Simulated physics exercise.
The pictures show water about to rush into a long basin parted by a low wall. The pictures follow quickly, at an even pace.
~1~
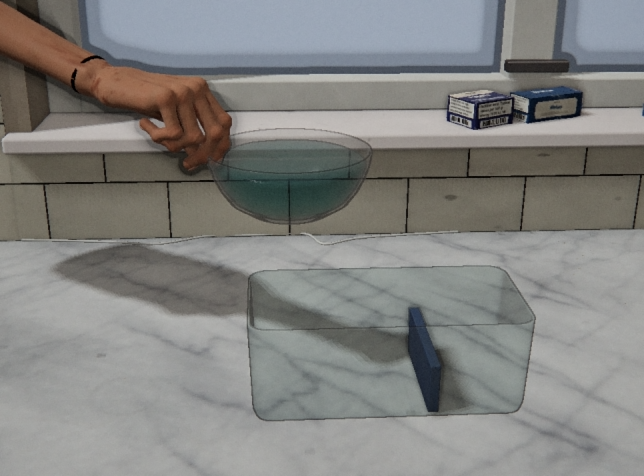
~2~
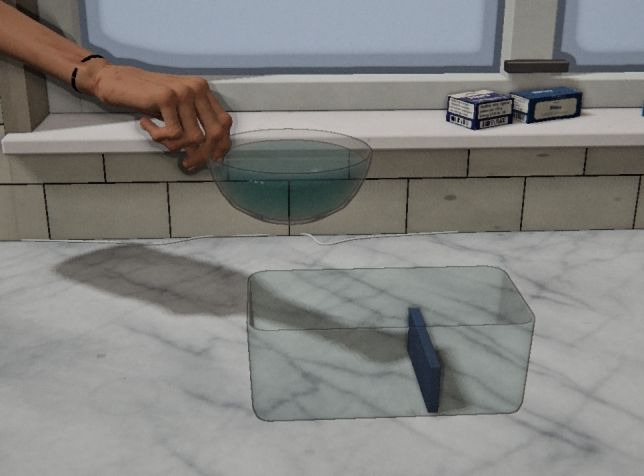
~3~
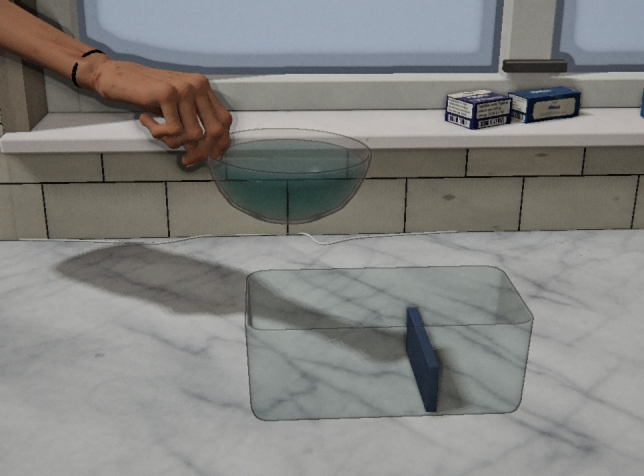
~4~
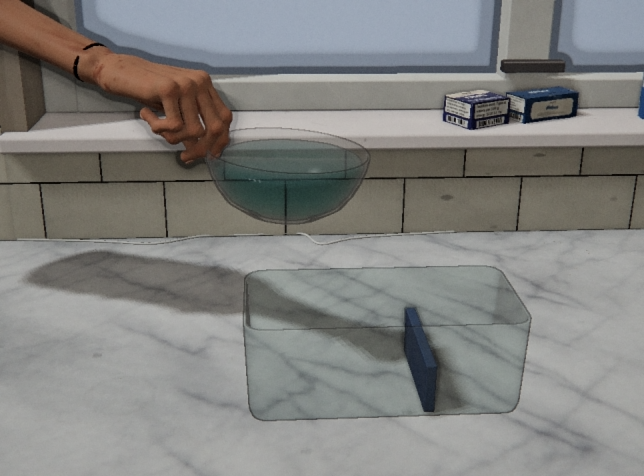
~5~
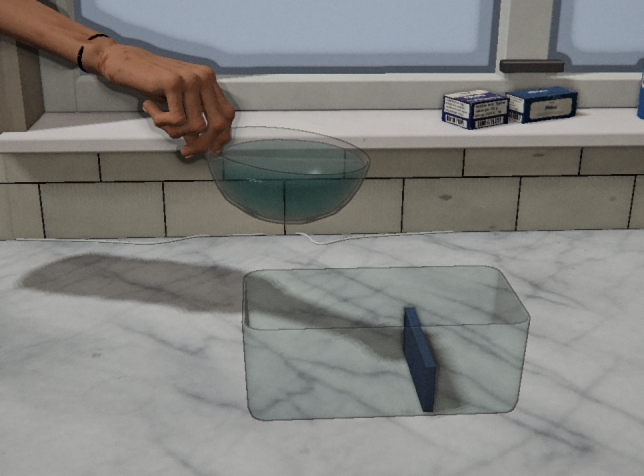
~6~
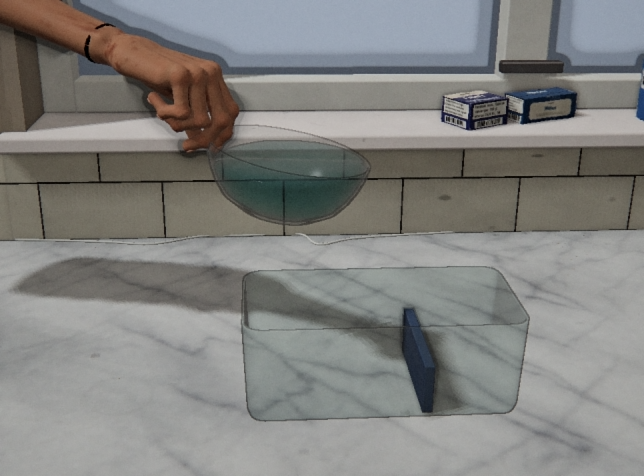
A hand holding a clear bowl of teal water above a divided glass basin, slowly tilting it slightly to the right.
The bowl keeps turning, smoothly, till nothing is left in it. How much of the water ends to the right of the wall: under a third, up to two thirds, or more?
The share right of the wall is between a third and two thirds.
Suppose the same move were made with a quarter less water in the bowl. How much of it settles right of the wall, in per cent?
Near 35 %.
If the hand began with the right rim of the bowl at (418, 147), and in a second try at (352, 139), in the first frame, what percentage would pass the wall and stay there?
The first gives 80 %, the second 25 %.
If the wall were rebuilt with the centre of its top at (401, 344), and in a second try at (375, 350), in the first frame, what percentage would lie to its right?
The first gives 75 %, the second 85 %.
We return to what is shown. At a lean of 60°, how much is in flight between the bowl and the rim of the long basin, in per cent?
Roughly 35 in a hundred.
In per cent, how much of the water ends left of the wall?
About 50 per cent.
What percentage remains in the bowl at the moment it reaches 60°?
Near 35 %.
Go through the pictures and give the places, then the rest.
The first frame shows tilt 0°; pouring edge (371, 150); surface from (211, 159) to (367, 157); the long basin's rim runs from (249, 301) to (519, 294); the wall's top is at (424, 337).
The second frame shows tilt 0°; pouring edge (371, 151); surface from (211, 159) to (367, 158).
The third frame shows tilt 2°; pouring edge (370, 152); surface from (210, 158) to (365, 158).
The fourth frame shows tilt 4°; pouring edge (369, 156); surface from (210, 157) to (364, 160).
The fifth frame shows tilt 7°; pouring edge (369, 160); surface from (211, 157) to (364, 159).
The sixth frame shows tilt 11°; pouring edge (369, 166); surface from (212, 158) to (367, 160).
A moment on, the bowl is tipped part way and 36 per cent is still to pour, 9 is left of the wall and 21 right of it.
Next, the bowl is tipped on its side and 1 per cent is still to pour, 46 is left of the wall and 49 right of it.
Then the bowl is tipped right over and 0 per cent is still to pour, 50 is left of the wall and 49 right of it.
Later the bowl is tipped right over and 0 per cent is still to pour, 50 is left of the wall and 49 right of it.
Finally, 50 per cent lies left of the wall, 49 right of it and 1 outside.
